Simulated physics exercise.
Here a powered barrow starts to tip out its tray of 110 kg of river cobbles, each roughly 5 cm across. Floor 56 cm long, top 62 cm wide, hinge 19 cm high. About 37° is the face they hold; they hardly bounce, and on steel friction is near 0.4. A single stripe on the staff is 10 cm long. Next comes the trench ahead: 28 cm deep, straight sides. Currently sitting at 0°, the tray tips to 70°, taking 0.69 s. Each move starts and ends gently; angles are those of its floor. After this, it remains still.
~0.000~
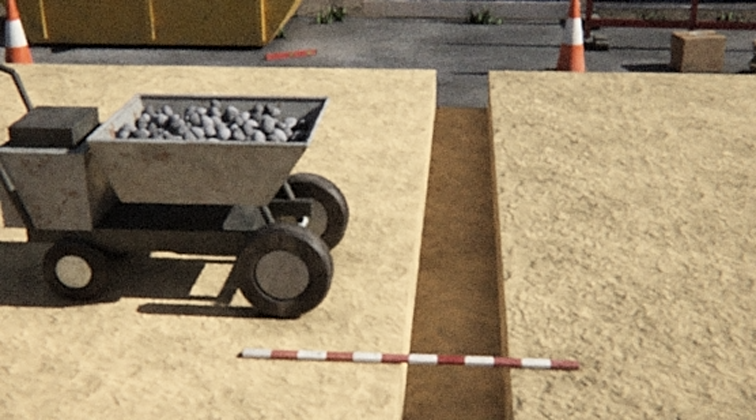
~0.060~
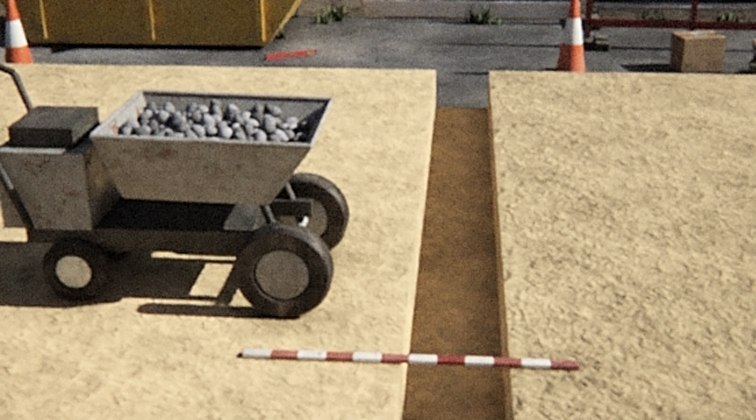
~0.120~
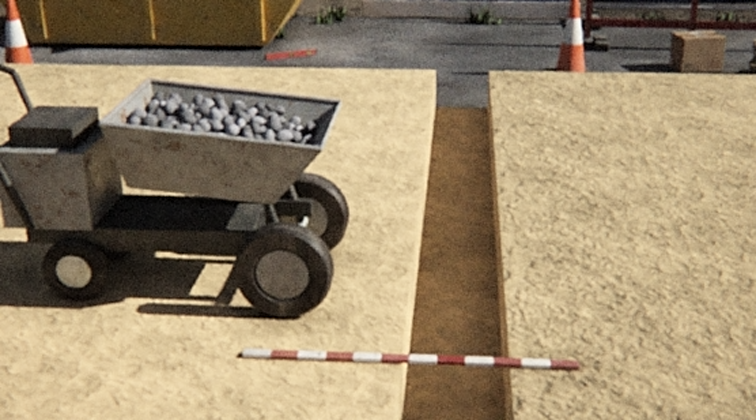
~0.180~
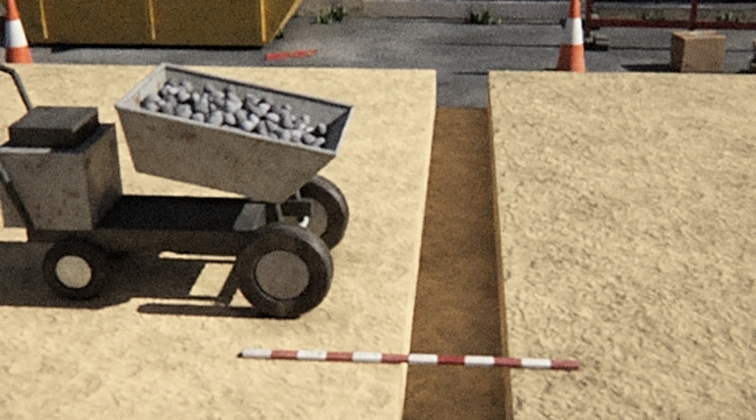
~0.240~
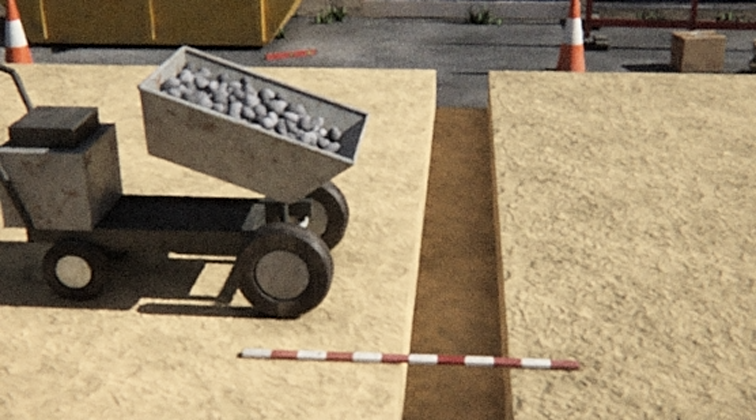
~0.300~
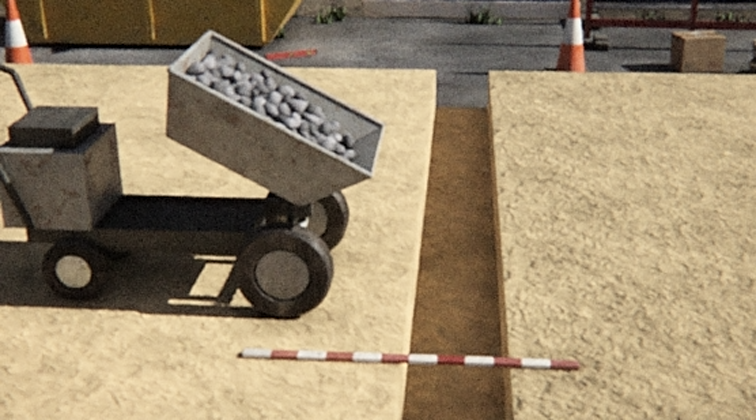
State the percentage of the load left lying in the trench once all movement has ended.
The share left there is about 68 per cent.
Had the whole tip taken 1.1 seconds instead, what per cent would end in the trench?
About 85%.
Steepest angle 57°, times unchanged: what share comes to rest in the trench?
It would be near 45 per cent.
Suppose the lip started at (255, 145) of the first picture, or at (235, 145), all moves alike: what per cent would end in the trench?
About 95 per cent first, then about 80 per cent.
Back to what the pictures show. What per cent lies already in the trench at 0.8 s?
Close to 30 per cent at that time.
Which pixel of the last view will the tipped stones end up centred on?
Their centre sits close to (482, 329).
After 0.5 s the floor is at 59°; 100 % in the tray; the foremost stones are at (406, 203).
After 0.8 s the floor is at 70°; 66 % in the tray, 31 % in the trench, 3 % past the trench; the foremost stones are at (520, 286).
After 1.1 s the floor is at 70°; 20 % in the tray, 47 % in the trench, 32 % past the trench; the foremost stones are at (692, 302).
After 3.1 s the floor is at 70°; 0 % in the tray, 68 % in the trench, 32 % past the trench; the foremost stones are past the picture's edge.
